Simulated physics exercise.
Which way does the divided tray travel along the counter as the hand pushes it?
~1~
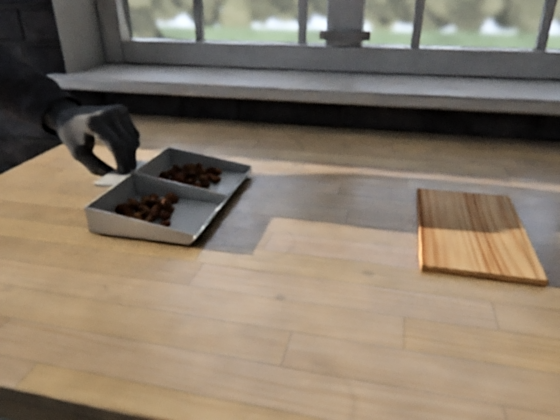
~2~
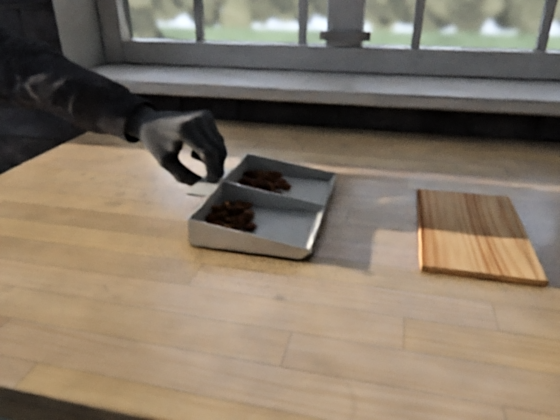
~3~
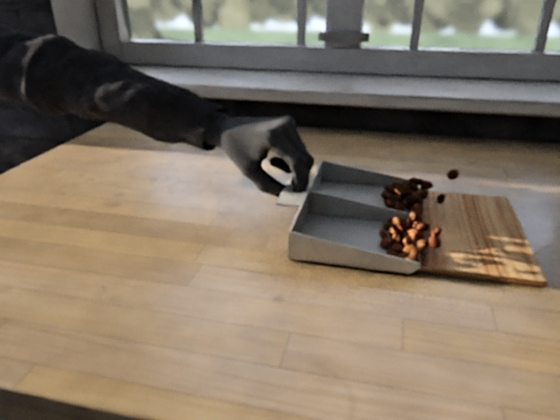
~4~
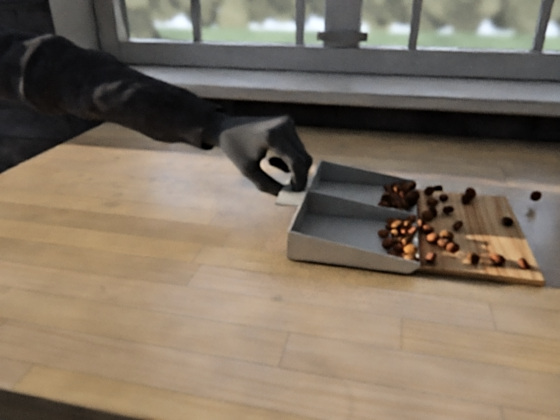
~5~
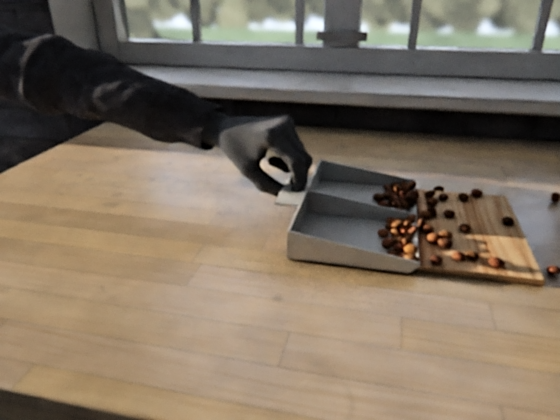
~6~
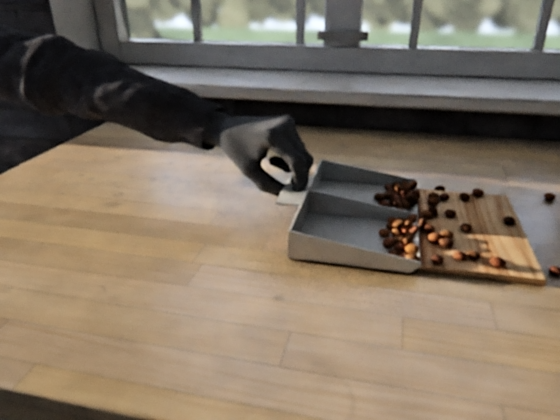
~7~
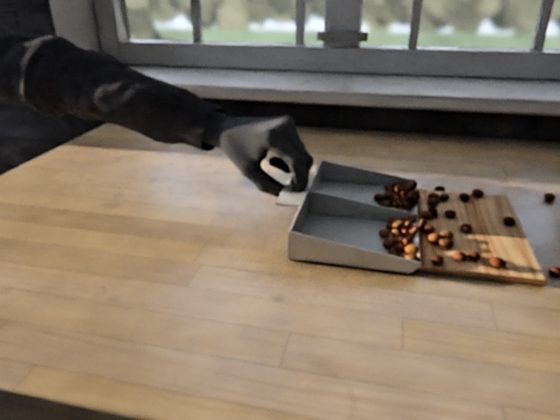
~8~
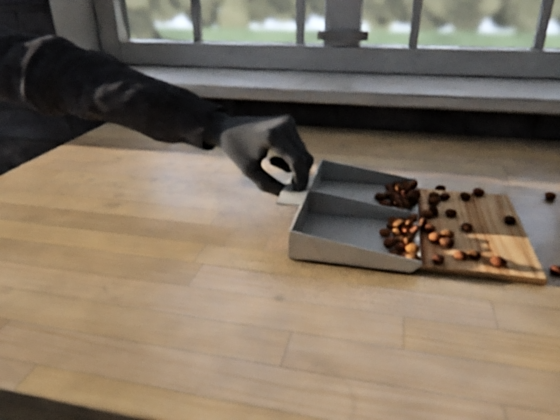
The tray slides to the right along the counter until it stops at the wooden board.
